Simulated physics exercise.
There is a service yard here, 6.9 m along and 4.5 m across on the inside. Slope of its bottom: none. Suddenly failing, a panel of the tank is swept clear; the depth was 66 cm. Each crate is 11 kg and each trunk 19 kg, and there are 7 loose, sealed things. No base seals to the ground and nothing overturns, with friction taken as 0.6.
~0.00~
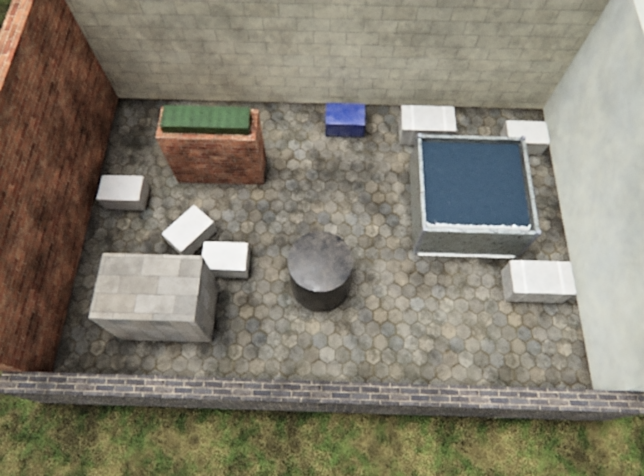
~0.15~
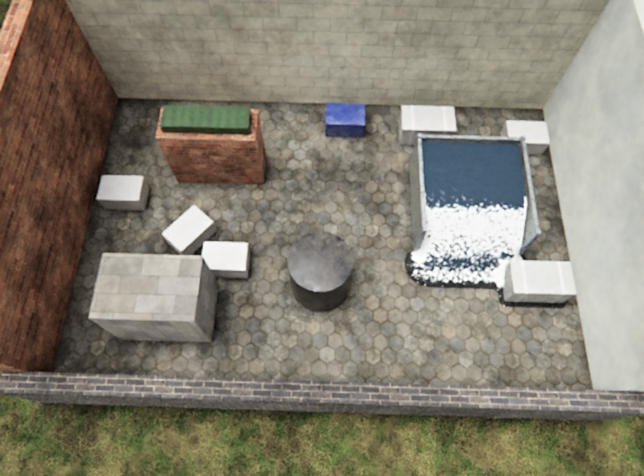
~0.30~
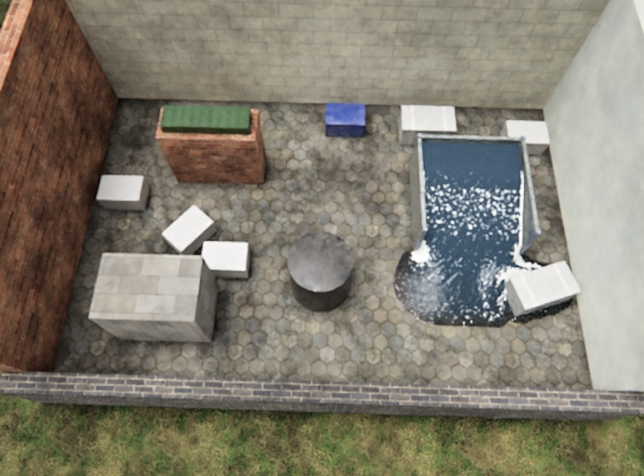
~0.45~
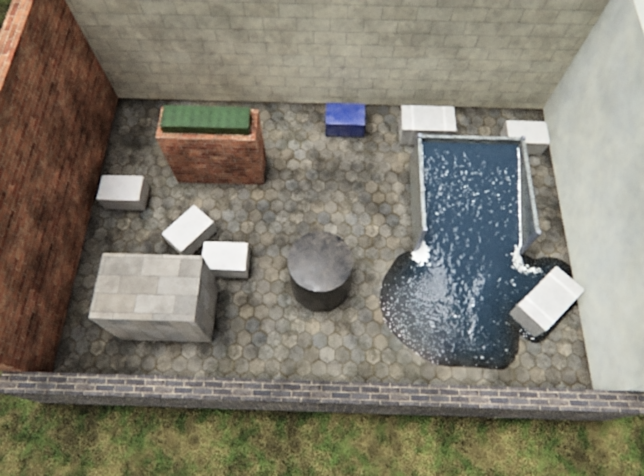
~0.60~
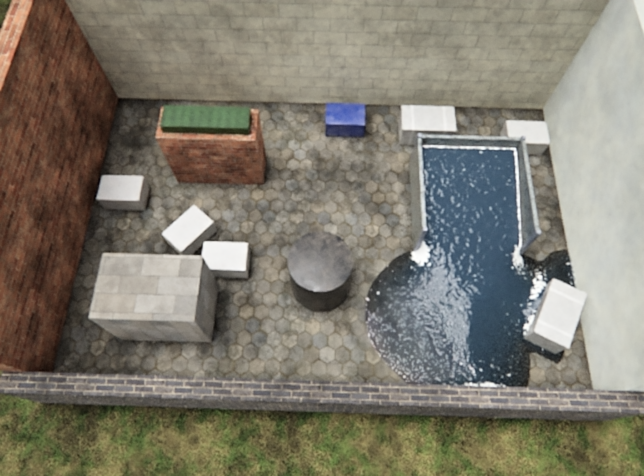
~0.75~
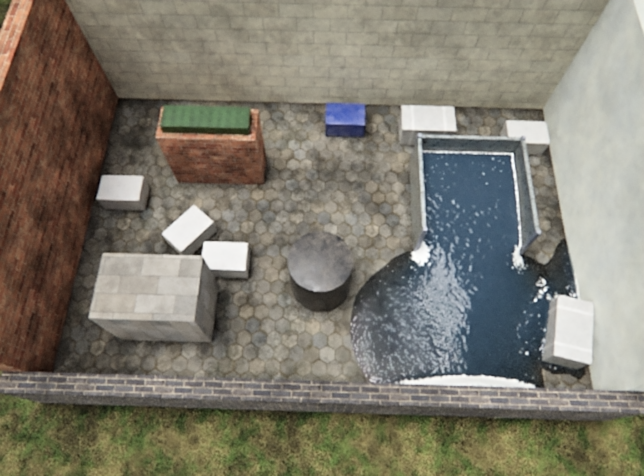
In a walled, paved yard, water burst from the front of a raised tank at the right, spread across the paving to the front wall, and pushed one pale block toward the right wall, turning it.
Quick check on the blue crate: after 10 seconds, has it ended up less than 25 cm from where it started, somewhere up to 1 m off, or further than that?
Expect a big change in position.
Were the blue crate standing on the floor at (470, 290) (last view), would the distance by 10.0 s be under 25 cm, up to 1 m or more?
Outcome: It is taken a long way.
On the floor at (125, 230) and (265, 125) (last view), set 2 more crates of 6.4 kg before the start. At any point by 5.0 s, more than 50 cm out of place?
Taking them in order, they come out smaller and smaller.
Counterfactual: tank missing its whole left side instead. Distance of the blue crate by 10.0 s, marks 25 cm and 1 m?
Well, the blue crate scoots over a bit then.
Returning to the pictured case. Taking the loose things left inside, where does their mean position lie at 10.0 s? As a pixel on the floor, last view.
(303, 183).
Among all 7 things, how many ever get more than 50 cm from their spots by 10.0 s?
It works out to 6.
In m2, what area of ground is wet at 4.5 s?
Near 22 m2 in all.
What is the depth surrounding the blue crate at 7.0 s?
Roughly 7 cm at that moment.
After 2.0 s the blue crate is near (346, 114), 0.0 m from its start, aground; 1 afloat.
After 4.5 s the blue crate is near (346, 114), 0.0 m from its start, aground; 2 afloat.
After 7.0 s the blue crate is near (306, 106), 0.6 m from its start, afloat; 4 afloat.
After 10.0 s the blue crate is near (217, 116), 2.0 m from its start, afloat; 3 afloat.
